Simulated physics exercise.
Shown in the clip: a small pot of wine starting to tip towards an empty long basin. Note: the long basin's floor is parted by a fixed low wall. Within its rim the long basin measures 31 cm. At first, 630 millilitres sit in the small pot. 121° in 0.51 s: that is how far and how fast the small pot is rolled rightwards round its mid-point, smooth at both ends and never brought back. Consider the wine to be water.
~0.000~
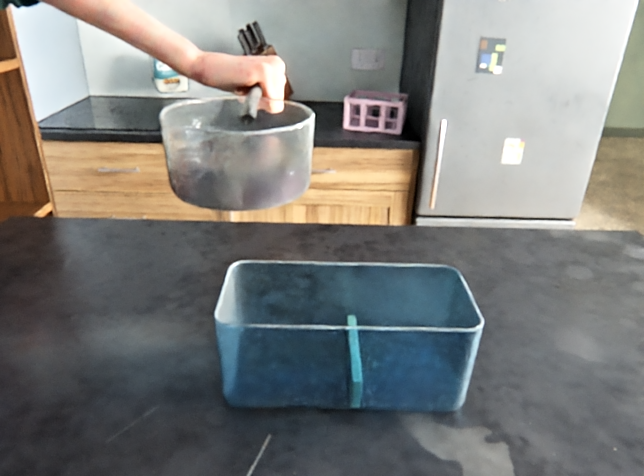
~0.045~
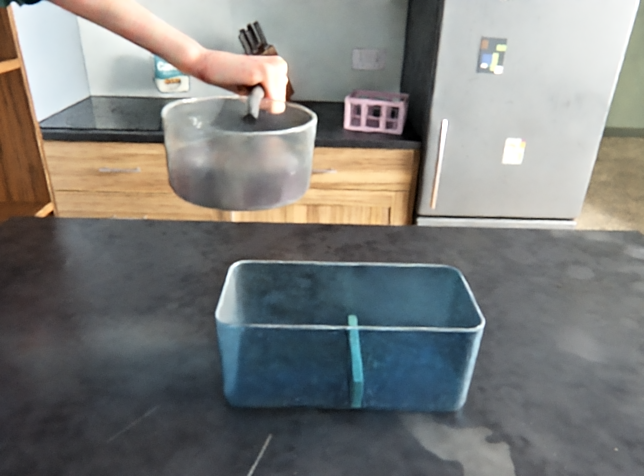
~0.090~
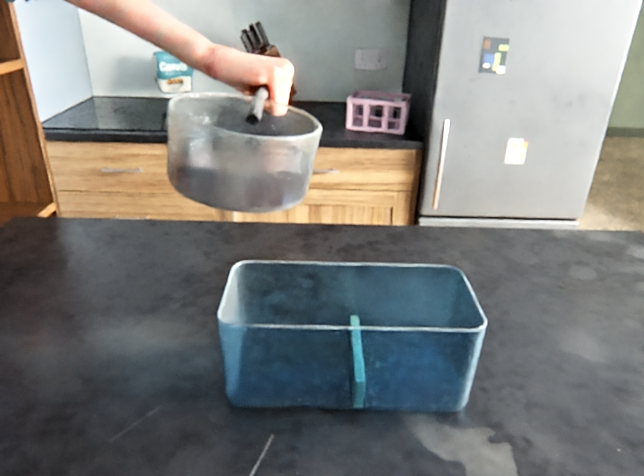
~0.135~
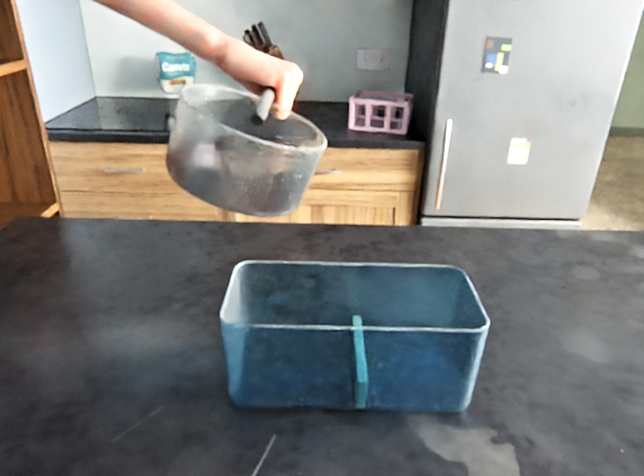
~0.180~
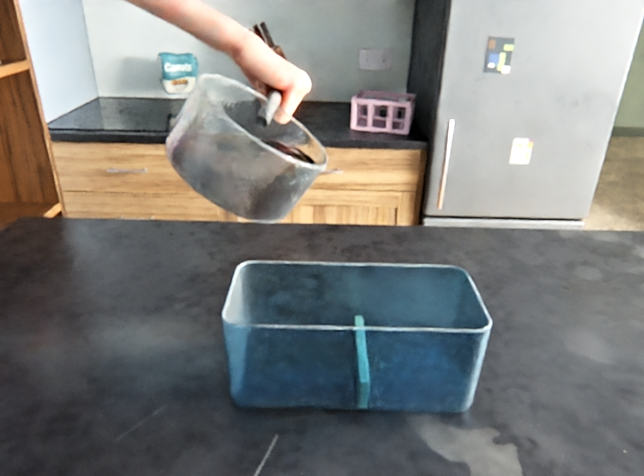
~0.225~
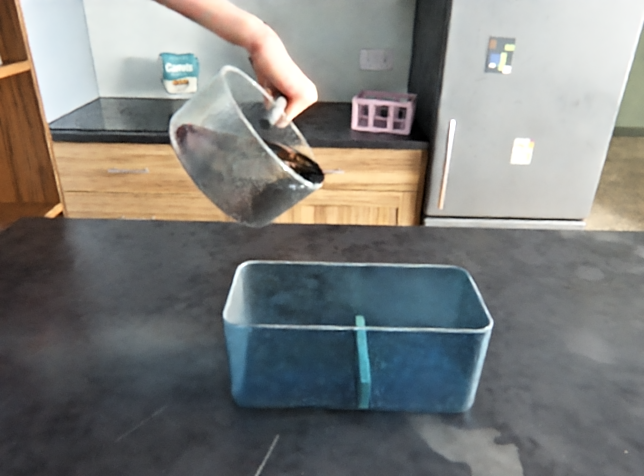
The clip shows a hand holding a small, clear pot above a dark counter, up and to the left of a long blue basin with a divider; the hand then tilts the pot steeply rightwards while the basin stays still.
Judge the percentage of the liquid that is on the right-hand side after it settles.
My estimate is 18 %.
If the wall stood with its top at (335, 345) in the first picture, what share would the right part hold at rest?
35 per cent.
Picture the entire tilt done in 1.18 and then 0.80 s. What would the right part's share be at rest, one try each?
In order, 35 and 25 per cent.
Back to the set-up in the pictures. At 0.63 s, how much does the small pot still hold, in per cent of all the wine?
Remaining share: Approx. 1 %.
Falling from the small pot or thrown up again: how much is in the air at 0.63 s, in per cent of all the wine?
10 in a hundred, give or take.
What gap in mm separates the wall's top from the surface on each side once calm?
22 mm left, 38 mm right.
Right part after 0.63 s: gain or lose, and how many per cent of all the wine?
It goes higher by about 12 %.
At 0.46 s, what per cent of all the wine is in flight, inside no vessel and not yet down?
Around 56 percent.
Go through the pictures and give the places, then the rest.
In the first frame, it leans 0°; its right rim is at (313, 117); the wine meets the walls at (173, 151) and (309, 154); the long basin's rim runs from (223, 291) to (470, 296); the wall's top is at (354, 346).
In the second frame, it leans 2°; its right rim is at (315, 120); the wine meets the walls at (174, 151) and (310, 155).
In the third frame, it leans 9°; its right rim is at (320, 129); the wine meets the walls at (174, 149) and (312, 156).
In the fourth frame, it leans 20°; its right rim is at (325, 144); the wine meets the walls at (173, 145) and (314, 159).
In the fifth frame, it leans 34°; its right rim is at (326, 162); the wine meets the walls at (174, 136) and (319, 163).
In the sixth frame, it leans 49°; its right rim is at (320, 182); the wine meets the walls at (181, 126) and (319, 167).
Then, 0.46 s in, the tilt is 118° and 12 per cent is still to pour, 32 is left of the wall and 1 right of it.
Then, 0.63 s in, the tilt is 121° and 1 per cent is still to pour, 83 is left of the wall and 6 right of it.
Then, 0.81 s in, the tilt is 121° and 0 per cent is still to pour, 72 is left of the wall and 15 right of it.
Then, 1.01 s in, the tilt is 121° and 0 per cent is still to pour, 74 is left of the wall and 18 right of it.
Finally, 74 per cent lies left of the wall, 18 right of it and 8 outside.
